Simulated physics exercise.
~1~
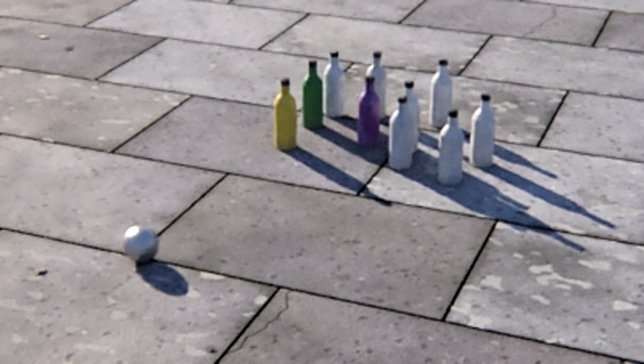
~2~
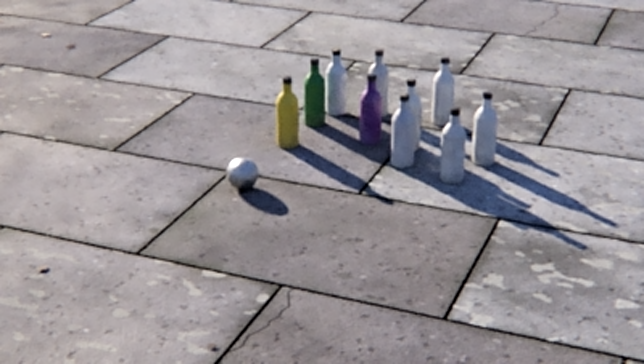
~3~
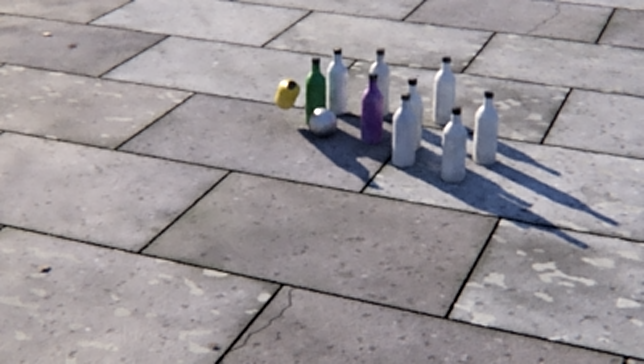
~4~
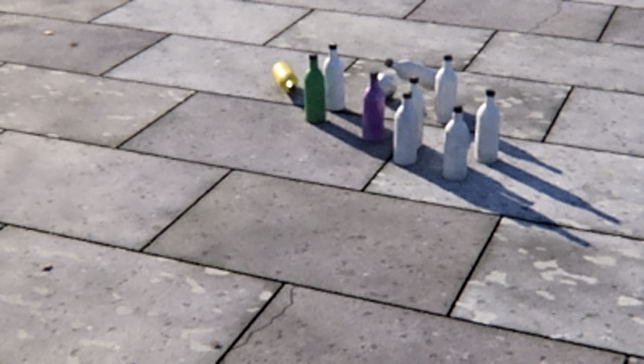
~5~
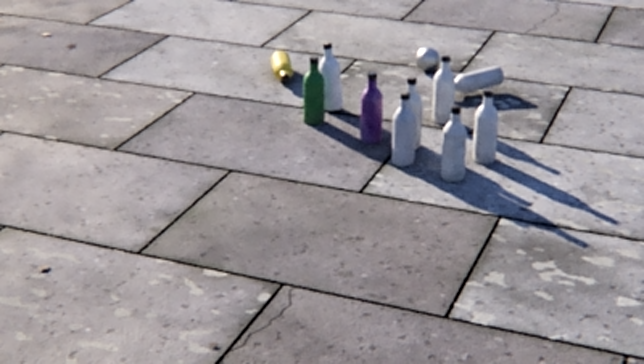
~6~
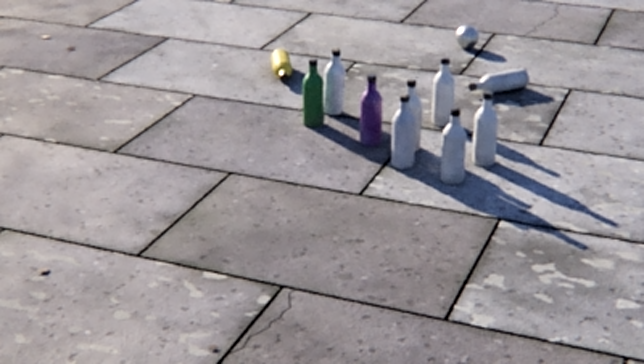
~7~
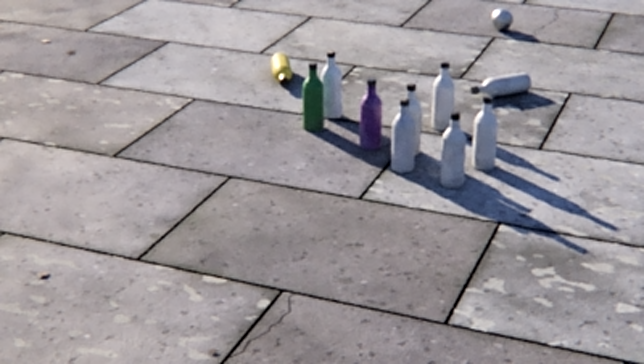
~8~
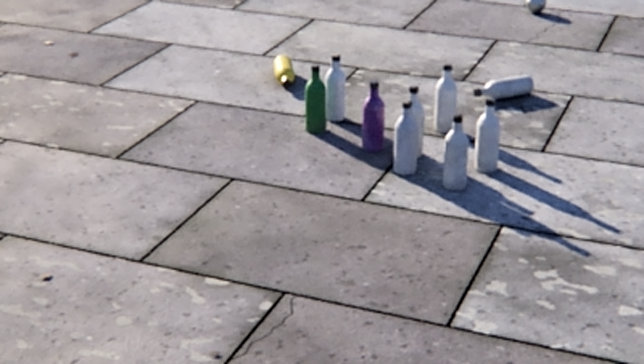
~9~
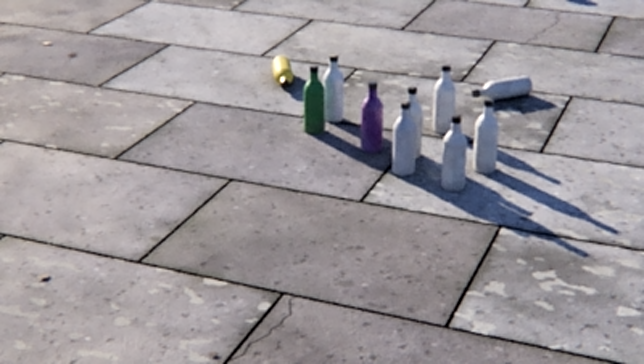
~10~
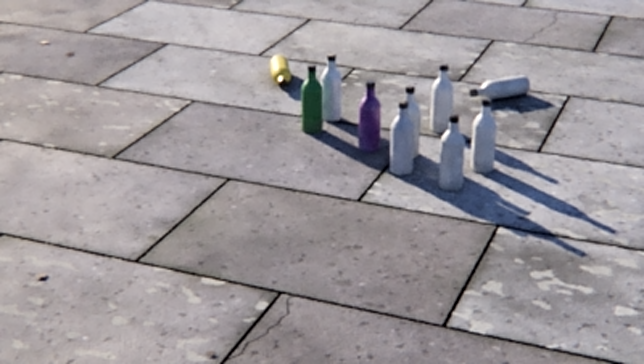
A pale grey ball rolls from the lower left across sunlit grey paving slabs towards a loose cluster of capped bottles, seen from above at an angle by a slightly swaying camera. Most of the bottles are whitish, with a yellow one at the left, a green one beside it and a purple one nearer the middle. The ball knocks the yellow bottle over backwards, slips past the green and purple ones, and topples a white bottle at the back. It rolls on out of view at the upper right, leaving those two lying flat and the others, purple included, standing.
